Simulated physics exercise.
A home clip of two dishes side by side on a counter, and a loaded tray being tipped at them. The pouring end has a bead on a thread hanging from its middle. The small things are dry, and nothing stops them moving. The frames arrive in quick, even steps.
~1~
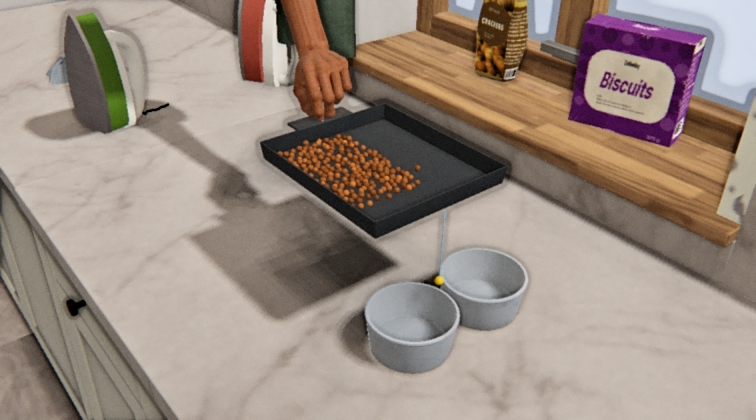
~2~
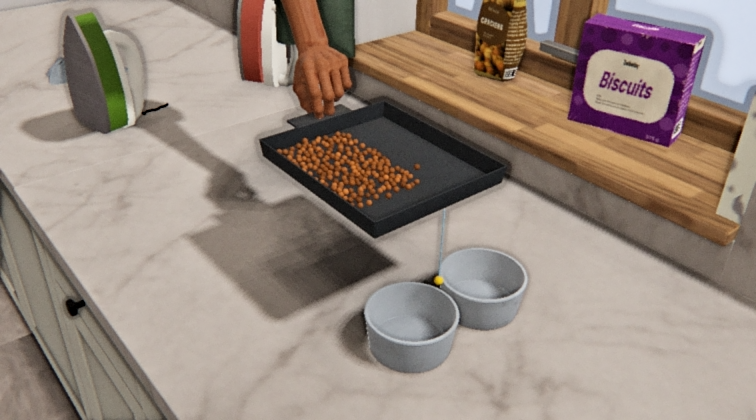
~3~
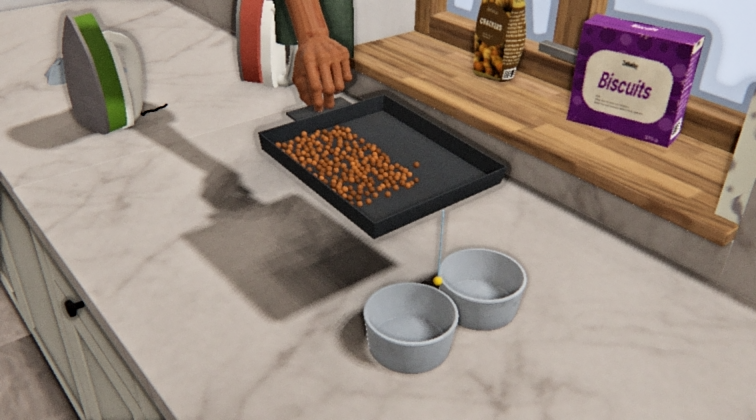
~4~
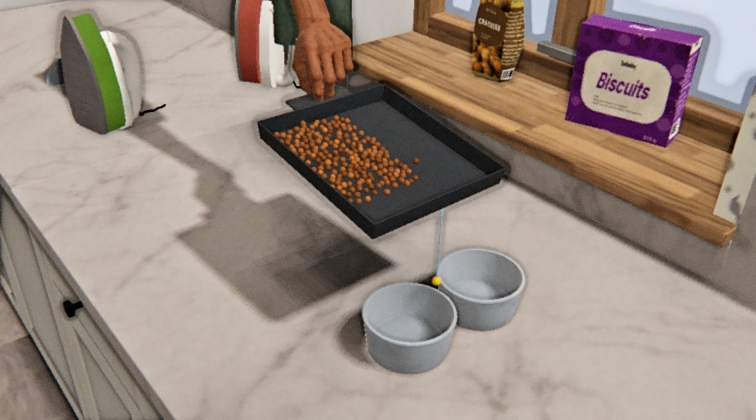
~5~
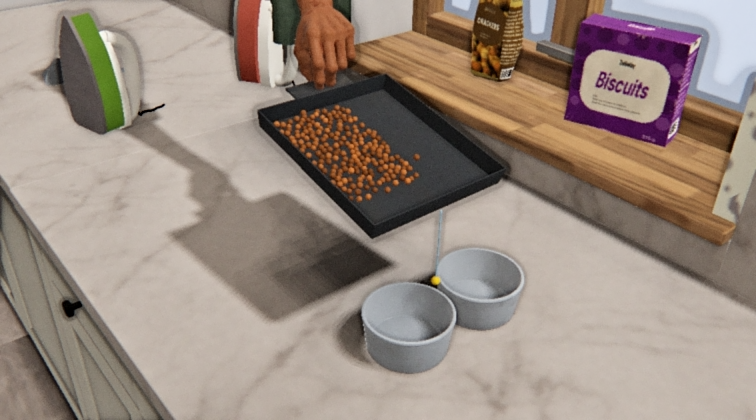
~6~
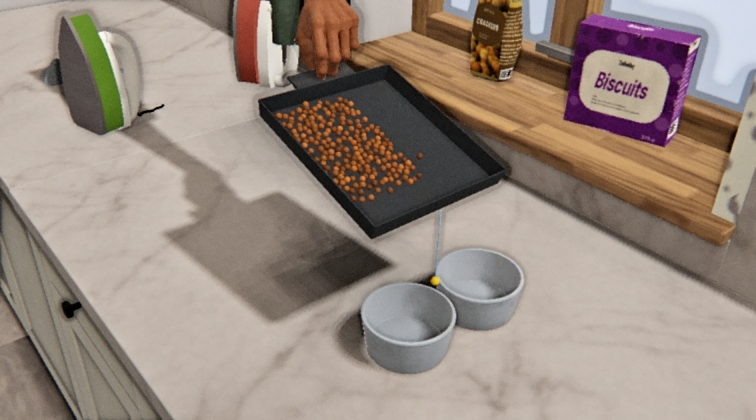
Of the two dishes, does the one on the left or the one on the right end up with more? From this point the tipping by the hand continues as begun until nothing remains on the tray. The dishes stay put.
The left dish.
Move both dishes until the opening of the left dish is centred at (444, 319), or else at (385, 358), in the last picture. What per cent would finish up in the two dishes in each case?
It comes to about 80 per cent the first time and about 80 per cent the second.
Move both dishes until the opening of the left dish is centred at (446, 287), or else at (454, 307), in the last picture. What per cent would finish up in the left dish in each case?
It works out to 10 percent and then 50 percent.
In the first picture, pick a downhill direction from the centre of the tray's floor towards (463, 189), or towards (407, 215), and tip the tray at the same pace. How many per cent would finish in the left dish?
About 0 % and about 70 %.
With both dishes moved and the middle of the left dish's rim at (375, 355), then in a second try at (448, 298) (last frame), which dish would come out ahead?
Try 1: The right-side dish; try 2: The left-side dish.
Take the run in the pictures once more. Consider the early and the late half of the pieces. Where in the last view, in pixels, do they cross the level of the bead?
About (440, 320), and after that about (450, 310).
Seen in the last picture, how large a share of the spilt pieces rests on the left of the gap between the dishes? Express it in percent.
That would be roughly 20 per cent.
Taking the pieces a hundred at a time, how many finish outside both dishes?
Close to 60 %, give or take.
Soon after the last picture, tray tipped steeply; nearly all on the tray; a stray few outside both; a stray few in the air.
A little later, tray tipped past a quarter turn; most on the tray; a stray few in the left dish; a stray few outside both; a small part in the air.
Later still, tray tipped past a quarter turn; about a third in the left dish; a small part in the right dish; about half outside both.
By the end, tray tipped past a quarter turn; about a third in the left dish; a small part in the right dish; about half outside both.
